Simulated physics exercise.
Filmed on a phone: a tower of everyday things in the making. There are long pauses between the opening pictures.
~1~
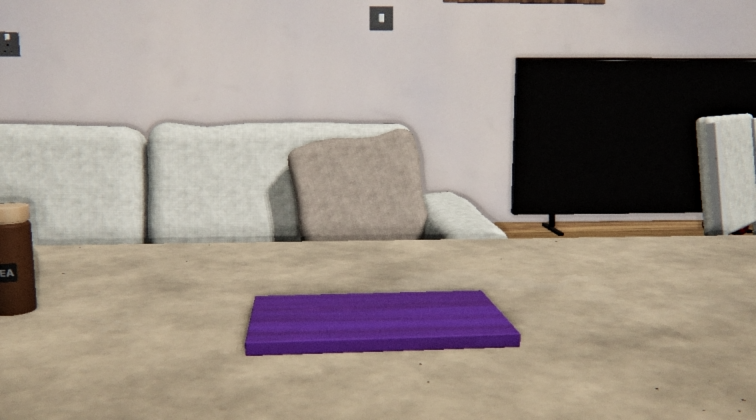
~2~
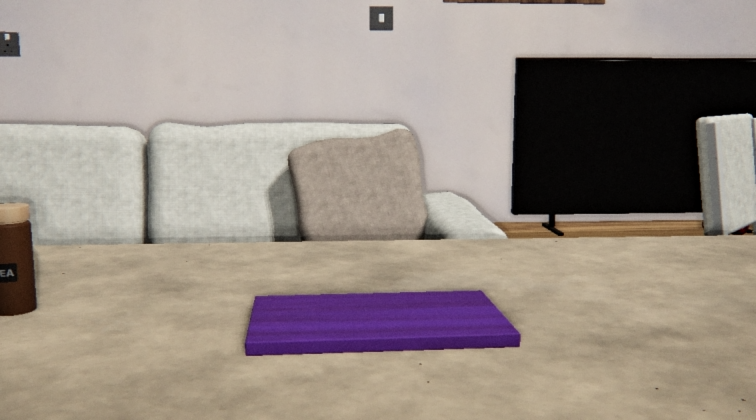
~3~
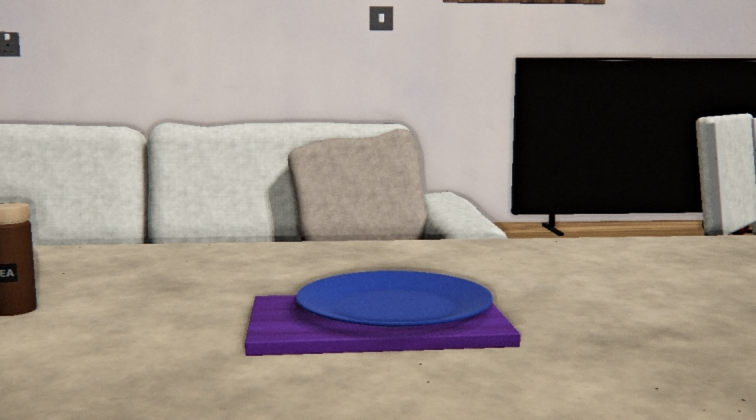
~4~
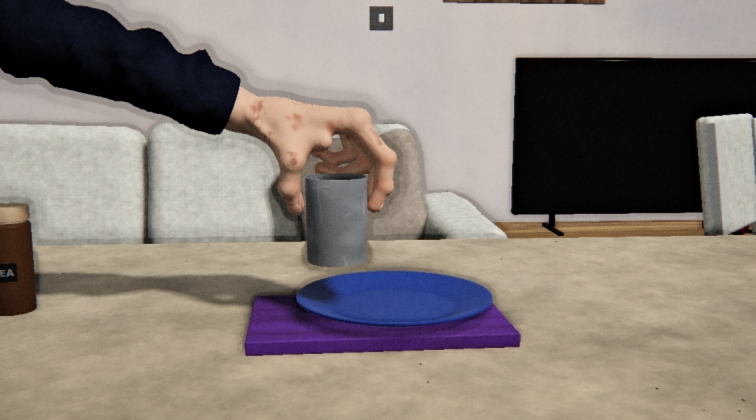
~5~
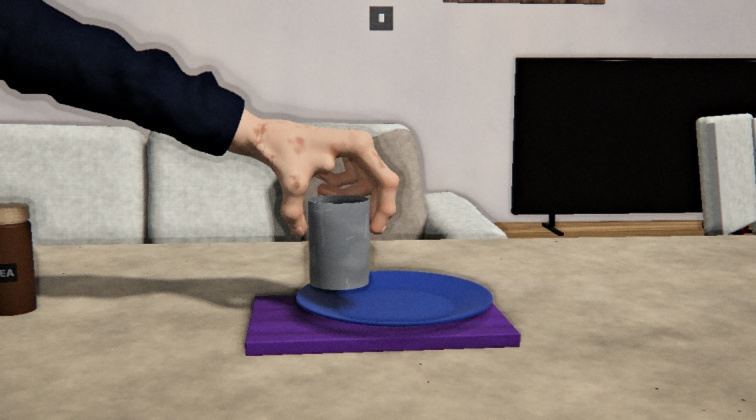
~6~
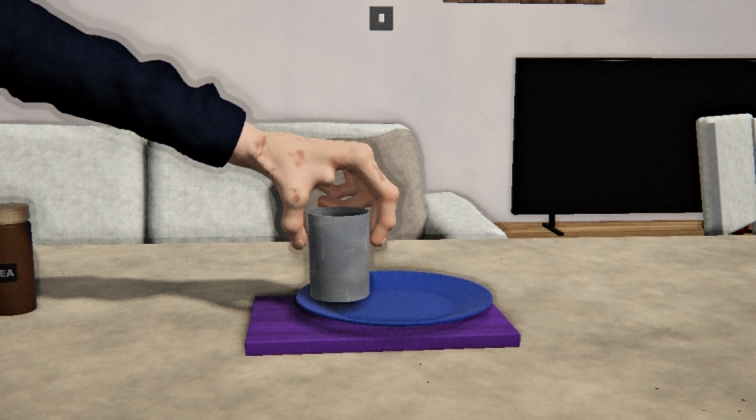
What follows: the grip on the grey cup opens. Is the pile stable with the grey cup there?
Here the pile holds.
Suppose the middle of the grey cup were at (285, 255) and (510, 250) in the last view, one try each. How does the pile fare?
In the first case it loses its balance; in the second case it comes apart.
Then, 1.00 s on from there, no change.
Then, 2.00 s on from there, grey cup resting near (339, 254).
In the end, all 4 unmoved. At the end, from the last picture's camera, grey cup near (339, 254). The pile keeps its balance.
